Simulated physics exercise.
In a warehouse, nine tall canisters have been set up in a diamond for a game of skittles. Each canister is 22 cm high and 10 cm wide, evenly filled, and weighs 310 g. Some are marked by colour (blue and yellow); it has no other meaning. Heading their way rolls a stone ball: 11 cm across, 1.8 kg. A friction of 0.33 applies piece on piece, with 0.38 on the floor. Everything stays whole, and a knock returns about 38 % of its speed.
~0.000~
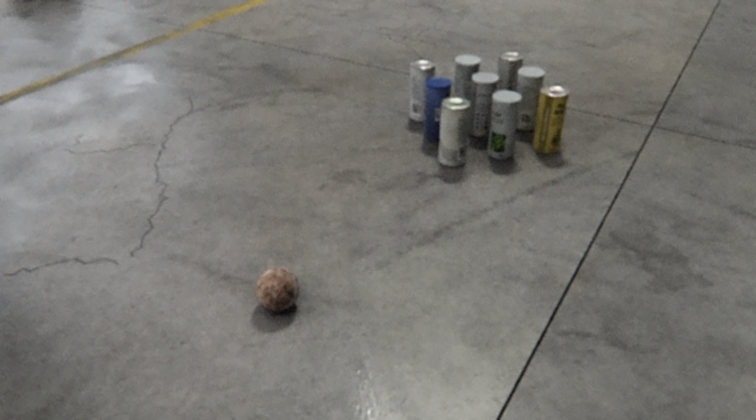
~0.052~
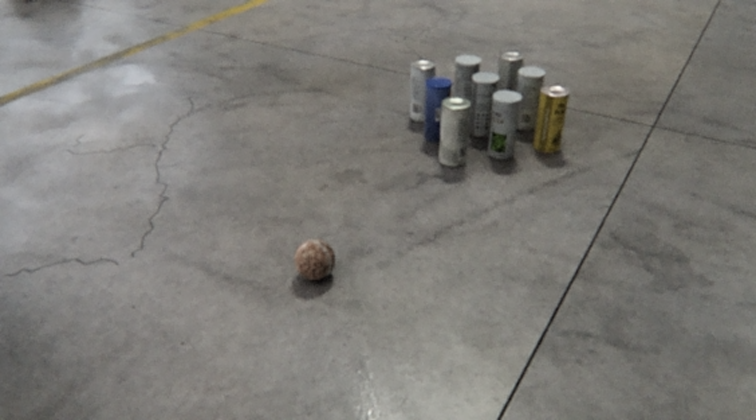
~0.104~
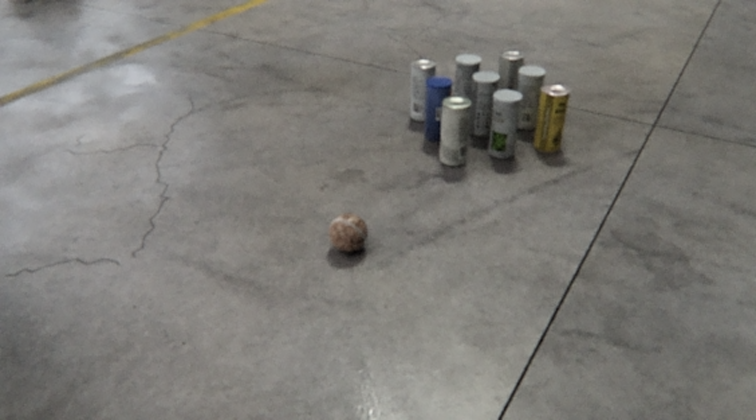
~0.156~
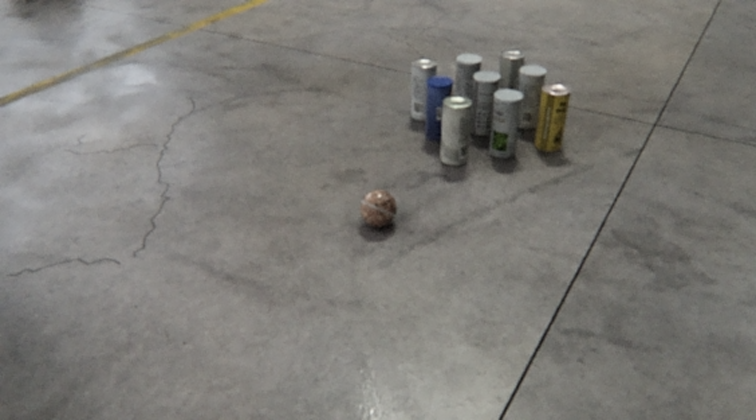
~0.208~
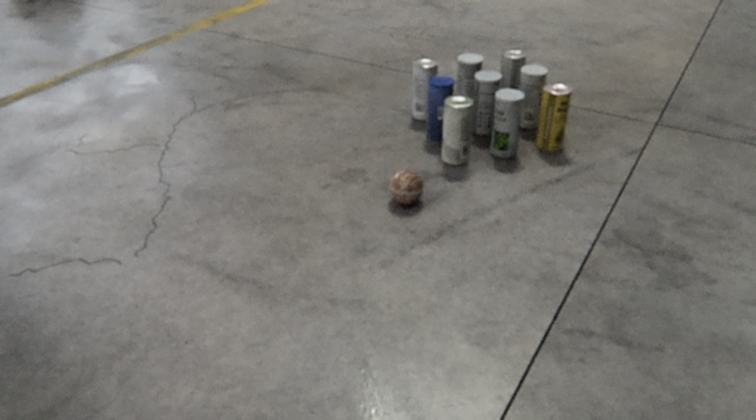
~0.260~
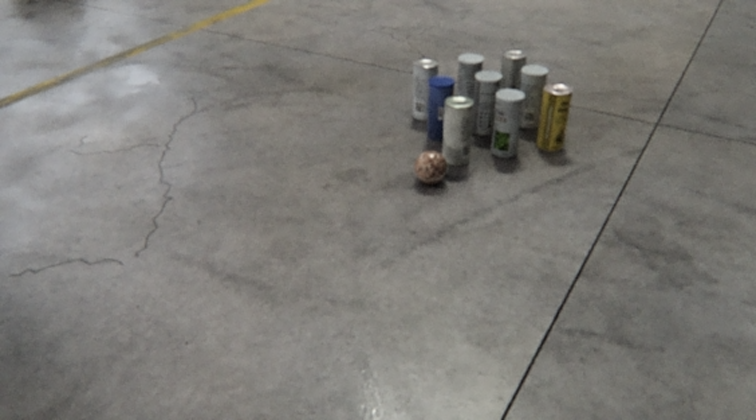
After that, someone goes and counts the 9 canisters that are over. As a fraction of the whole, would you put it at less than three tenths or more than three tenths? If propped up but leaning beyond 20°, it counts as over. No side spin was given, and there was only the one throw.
Counted up, it comes to upwards of three tenths.
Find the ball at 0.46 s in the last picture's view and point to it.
Pixel position: Around (493, 118).
By 0.46 s, ball still moving; 1 of the 9 canisters over.
By 0.68 s, ball still moving; 3 of the 9 canisters over.
By 1.18 s, ball still moving; 4 of the 9 canisters over.
When it is over (1.5 s), ball rolling away; 4 of the 9 canisters over; blue canister unmoved; yellow canister unmoved. That is 44 per cent. In pixels of the last frame, middles, blue canister near (440, 110), yellow canister near (554, 118).
